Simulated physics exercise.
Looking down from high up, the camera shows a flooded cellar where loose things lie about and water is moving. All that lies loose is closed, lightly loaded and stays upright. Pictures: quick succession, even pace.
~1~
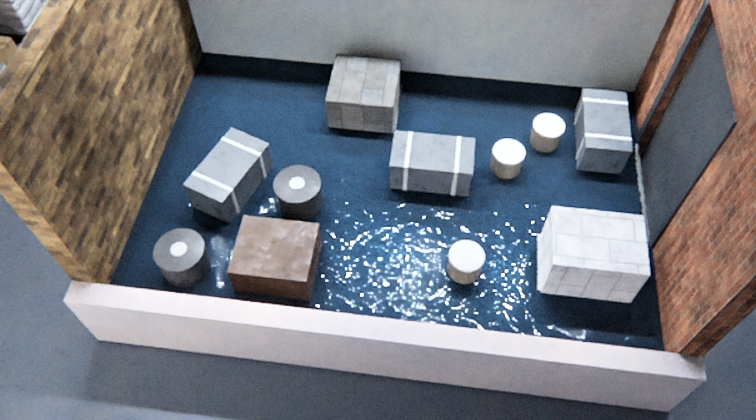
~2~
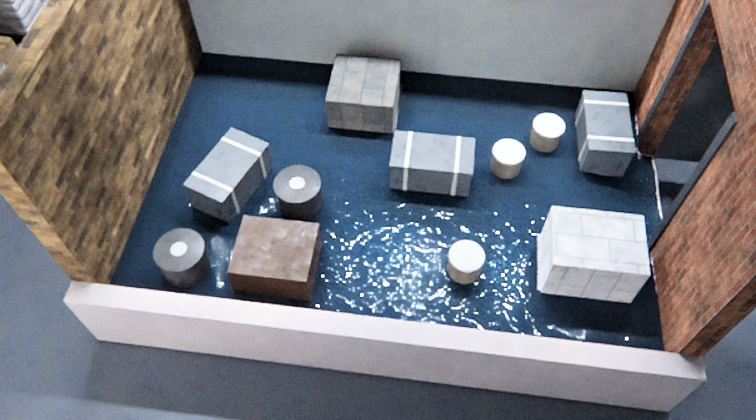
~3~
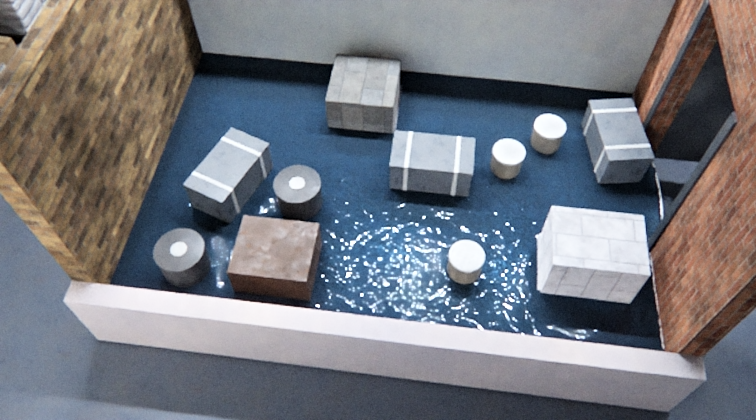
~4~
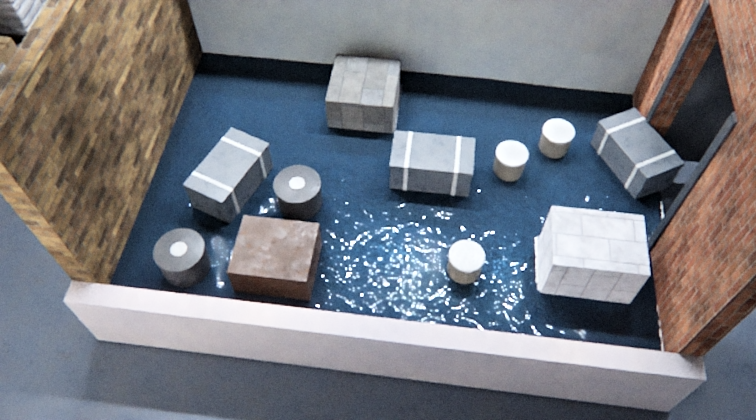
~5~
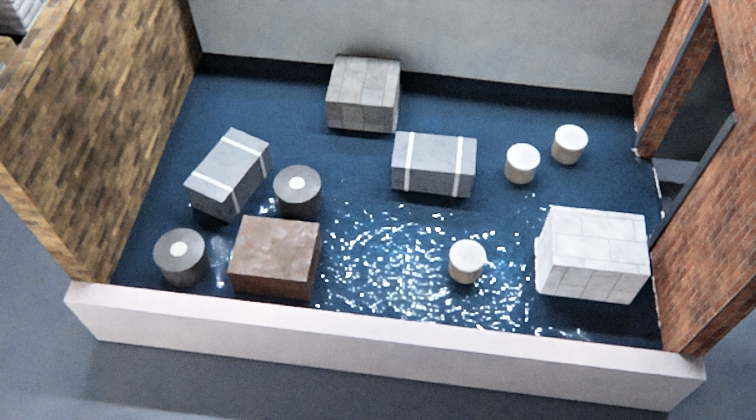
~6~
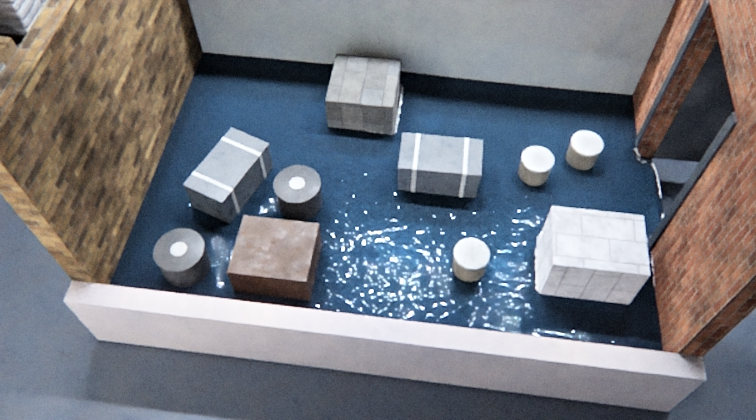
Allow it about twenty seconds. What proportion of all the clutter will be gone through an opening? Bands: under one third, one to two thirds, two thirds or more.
Two thirds or more.
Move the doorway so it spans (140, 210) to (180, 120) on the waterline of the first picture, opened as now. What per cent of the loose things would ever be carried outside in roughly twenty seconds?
I'd put it near 80 per cent.
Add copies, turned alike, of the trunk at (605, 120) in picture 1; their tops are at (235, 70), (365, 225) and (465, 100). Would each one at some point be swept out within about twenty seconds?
In order: Never leaves, leaves the room, leaves the room.
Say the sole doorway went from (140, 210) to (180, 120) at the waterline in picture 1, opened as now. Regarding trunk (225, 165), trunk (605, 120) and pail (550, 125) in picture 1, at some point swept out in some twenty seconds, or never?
In sequence: Escapes, remains, remains.
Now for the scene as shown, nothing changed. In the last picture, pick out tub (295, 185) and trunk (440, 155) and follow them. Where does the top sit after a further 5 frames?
(329, 189) and (498, 141).
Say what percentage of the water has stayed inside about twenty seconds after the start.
Estimate: Near 42 in a hundred.
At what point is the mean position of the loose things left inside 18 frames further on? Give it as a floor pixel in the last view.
Roughly at (329, 235).
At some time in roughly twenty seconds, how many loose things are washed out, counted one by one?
It totals 6.
A moment on, 2 of 8 are out; 6 afloat.
Next, 5 of 8 are out; 3 afloat.
Later, 6 of 8 are out; 2 afloat.
In the end, 6 of 8 are out; 2 afloat.
